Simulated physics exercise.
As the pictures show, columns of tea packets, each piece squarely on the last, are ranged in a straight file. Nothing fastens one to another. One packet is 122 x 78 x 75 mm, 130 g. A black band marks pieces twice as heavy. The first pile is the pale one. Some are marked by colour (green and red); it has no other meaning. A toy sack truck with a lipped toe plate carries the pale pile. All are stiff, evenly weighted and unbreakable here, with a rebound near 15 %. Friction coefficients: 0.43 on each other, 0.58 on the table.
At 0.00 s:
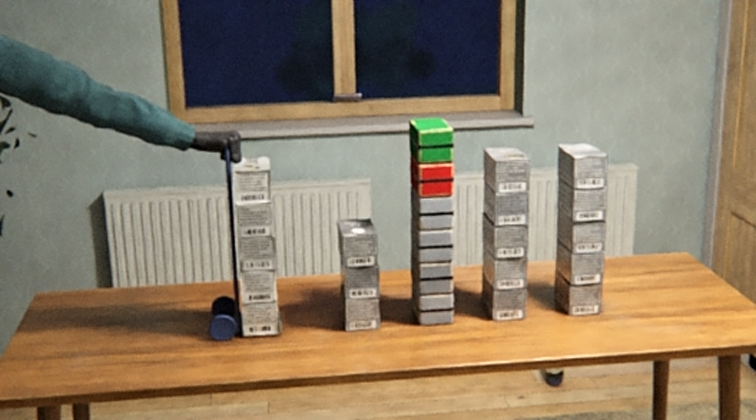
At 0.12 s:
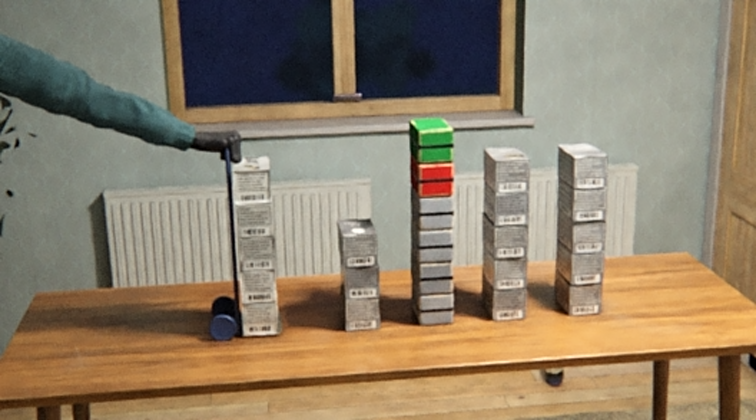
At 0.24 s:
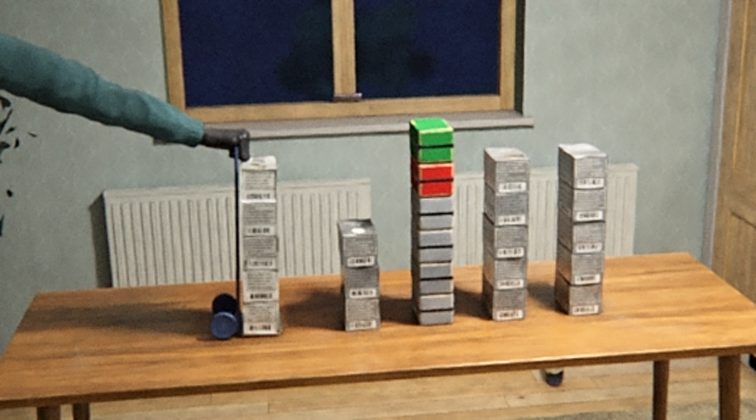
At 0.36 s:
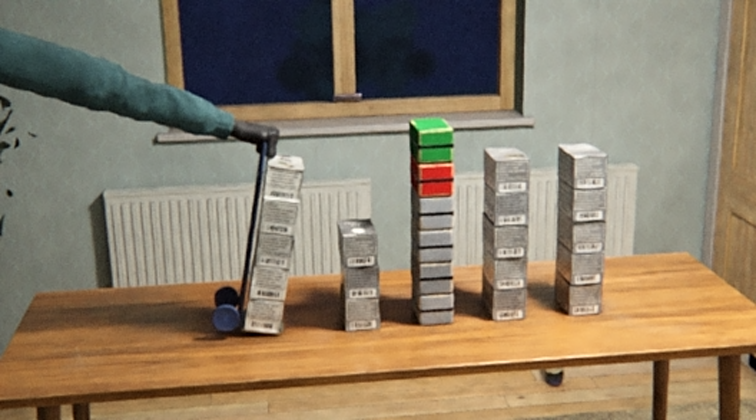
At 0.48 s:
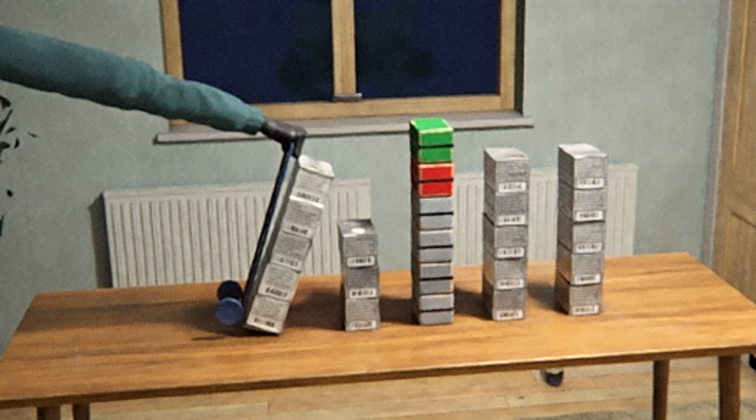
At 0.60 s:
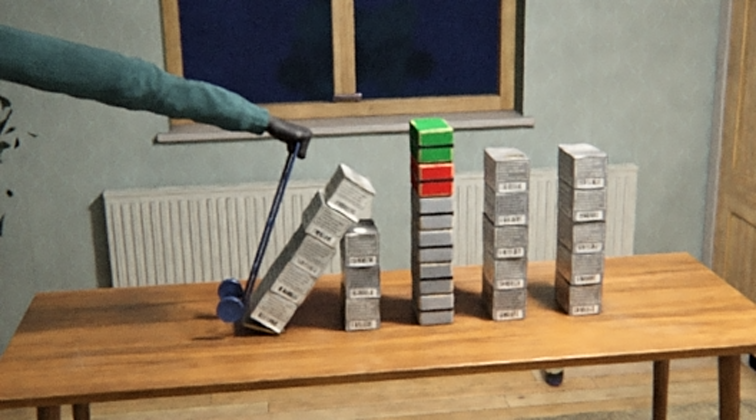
A gloved hand pushed the handle of a small sack truck to the right, tilting the pale stack of tea packets until it leaned against the shorter column, while the other columns stayed still.
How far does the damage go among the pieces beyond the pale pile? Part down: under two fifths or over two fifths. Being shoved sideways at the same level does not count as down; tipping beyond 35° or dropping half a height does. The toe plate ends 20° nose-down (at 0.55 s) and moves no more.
The part is under two fifths.
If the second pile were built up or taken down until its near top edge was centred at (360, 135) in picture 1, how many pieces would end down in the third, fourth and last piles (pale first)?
In that case third 5, fourth 5, last 5.
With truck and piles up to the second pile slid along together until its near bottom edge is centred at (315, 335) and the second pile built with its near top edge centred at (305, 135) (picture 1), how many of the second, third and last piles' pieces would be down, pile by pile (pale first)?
In that case second 6, third 5, last 4.
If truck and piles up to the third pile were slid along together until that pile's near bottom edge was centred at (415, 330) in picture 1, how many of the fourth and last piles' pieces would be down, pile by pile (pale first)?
In that case fourth 0, last 0.
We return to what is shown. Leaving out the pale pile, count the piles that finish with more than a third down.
The count is 0.
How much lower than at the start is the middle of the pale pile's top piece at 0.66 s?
About 6 cm.
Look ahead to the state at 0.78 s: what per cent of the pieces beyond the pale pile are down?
By then 0 per cent.
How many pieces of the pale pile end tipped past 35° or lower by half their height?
5 pale pieces.
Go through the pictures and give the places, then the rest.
In the first picture (pixels give the middle of a visible side), truck frame (229, 189) 0° forward; green packet (436, 147); red packet (436, 181); none of the others has stirred.
Truck frame (229, 189) 0° forward; red packet (436, 181), in the second picture.
Truck frame (236, 187) 3° forward; red packet (436, 181), in the third picture.
Truck frame (260, 182) 11° forward, top of the pale pile leaning 11°; red packet (436, 181); none of the others has stirred, in the fourth picture.
Truck frame (282, 181) 18° forward, top of the pale pile leaning 21°; red packet (436, 181); none of the others has stirred, in the fifth picture.
Truck frame (286, 181) 20° forward, top of the pale pile leaning 35°; red packet (436, 181); green packet (436, 147); none of the others has stirred, in the sixth picture.
After 0.66 s, 5 of the pale pile down; none of the 19 other packets down, 2 disturbed.
After 0.78 s, 5 of the pale pile down; none of the 19 other packets down, 3 disturbed.
In the end (1.6 s), 5 of the pale pile down; none of the 19 other packets down, 2 disturbed; red packet unmoved; green packet unmoved. That is 0 per cent. From the last view, middles, red packet near (432, 174), green packet near (431, 141).
